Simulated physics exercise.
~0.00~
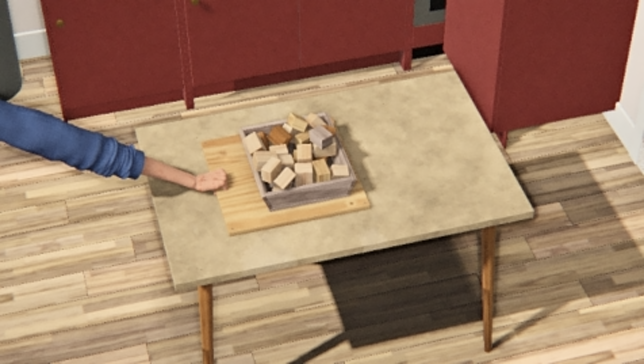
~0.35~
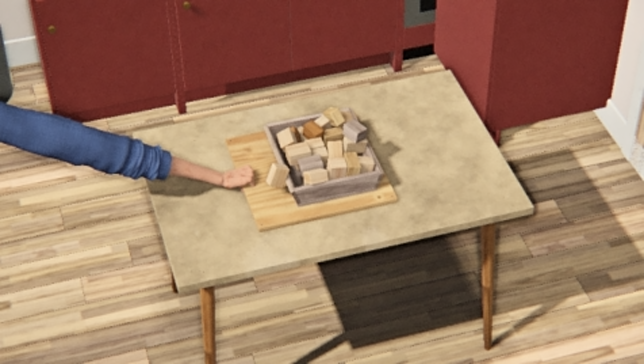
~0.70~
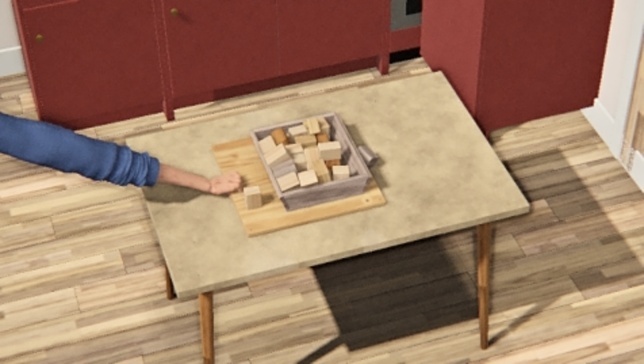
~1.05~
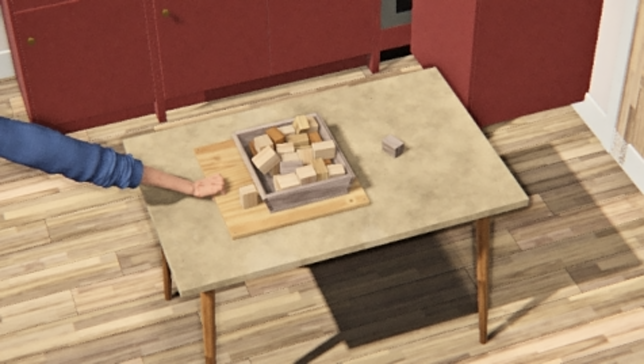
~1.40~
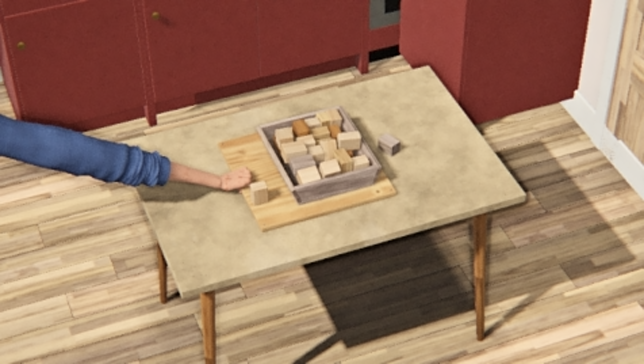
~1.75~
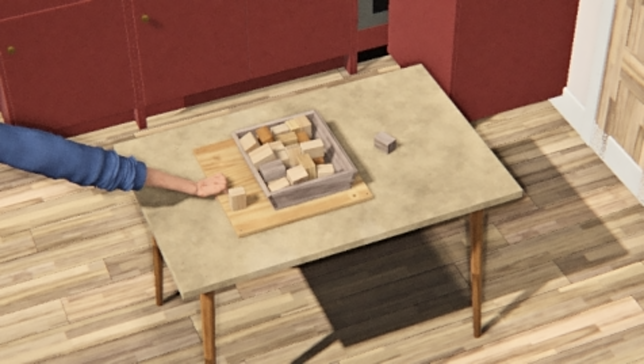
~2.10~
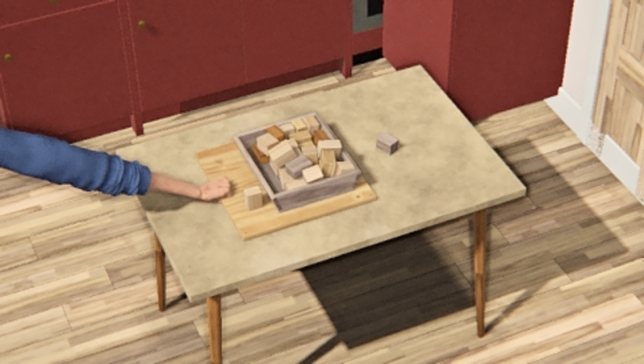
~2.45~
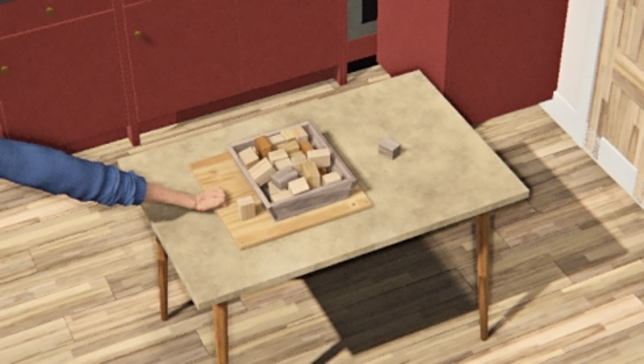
A blue-sleeved arm shakes a board left and right, and two wooden blocks leave the box.
